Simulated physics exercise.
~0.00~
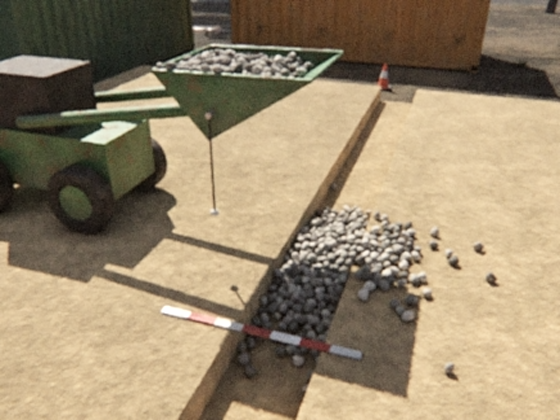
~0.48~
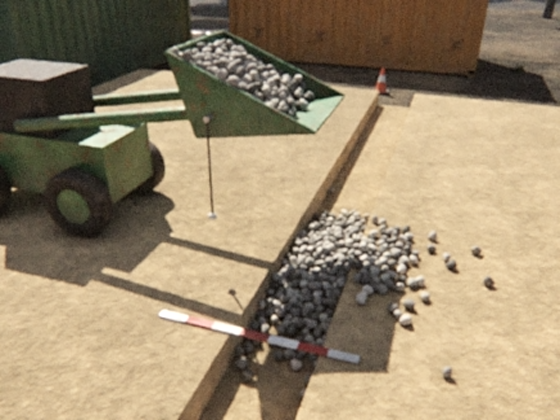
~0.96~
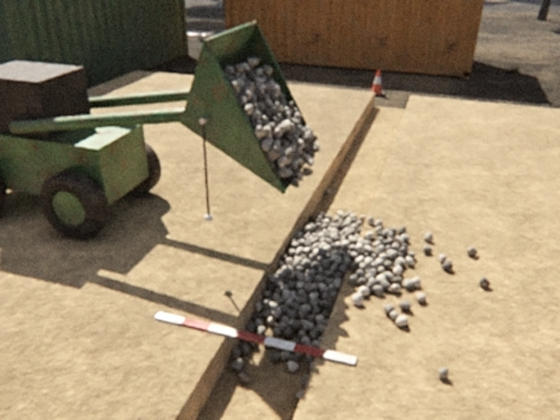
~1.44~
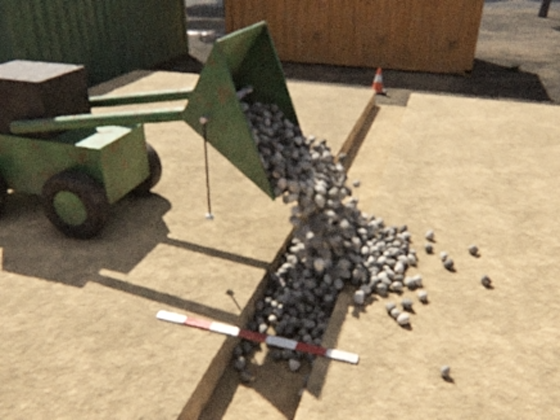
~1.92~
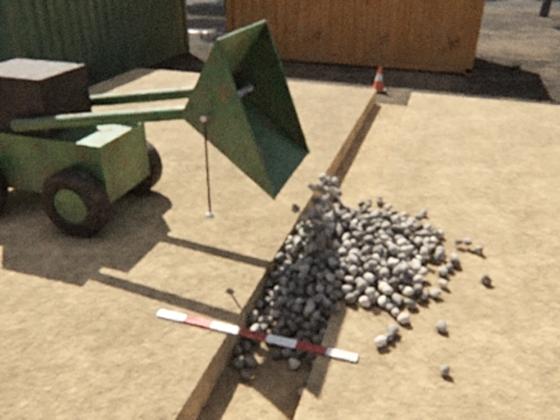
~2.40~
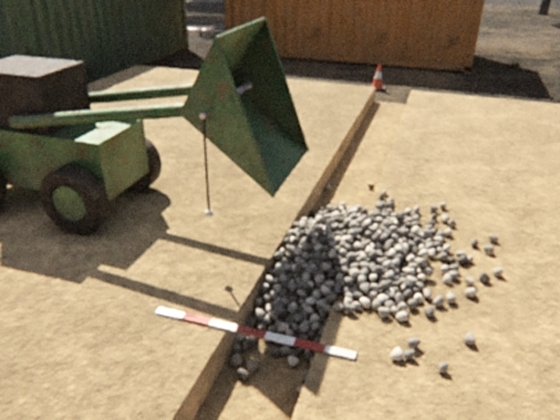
A green loader tipping its raised bucket to the right, pouring grey stones onto a heap in a trench, then holding still, emptied.
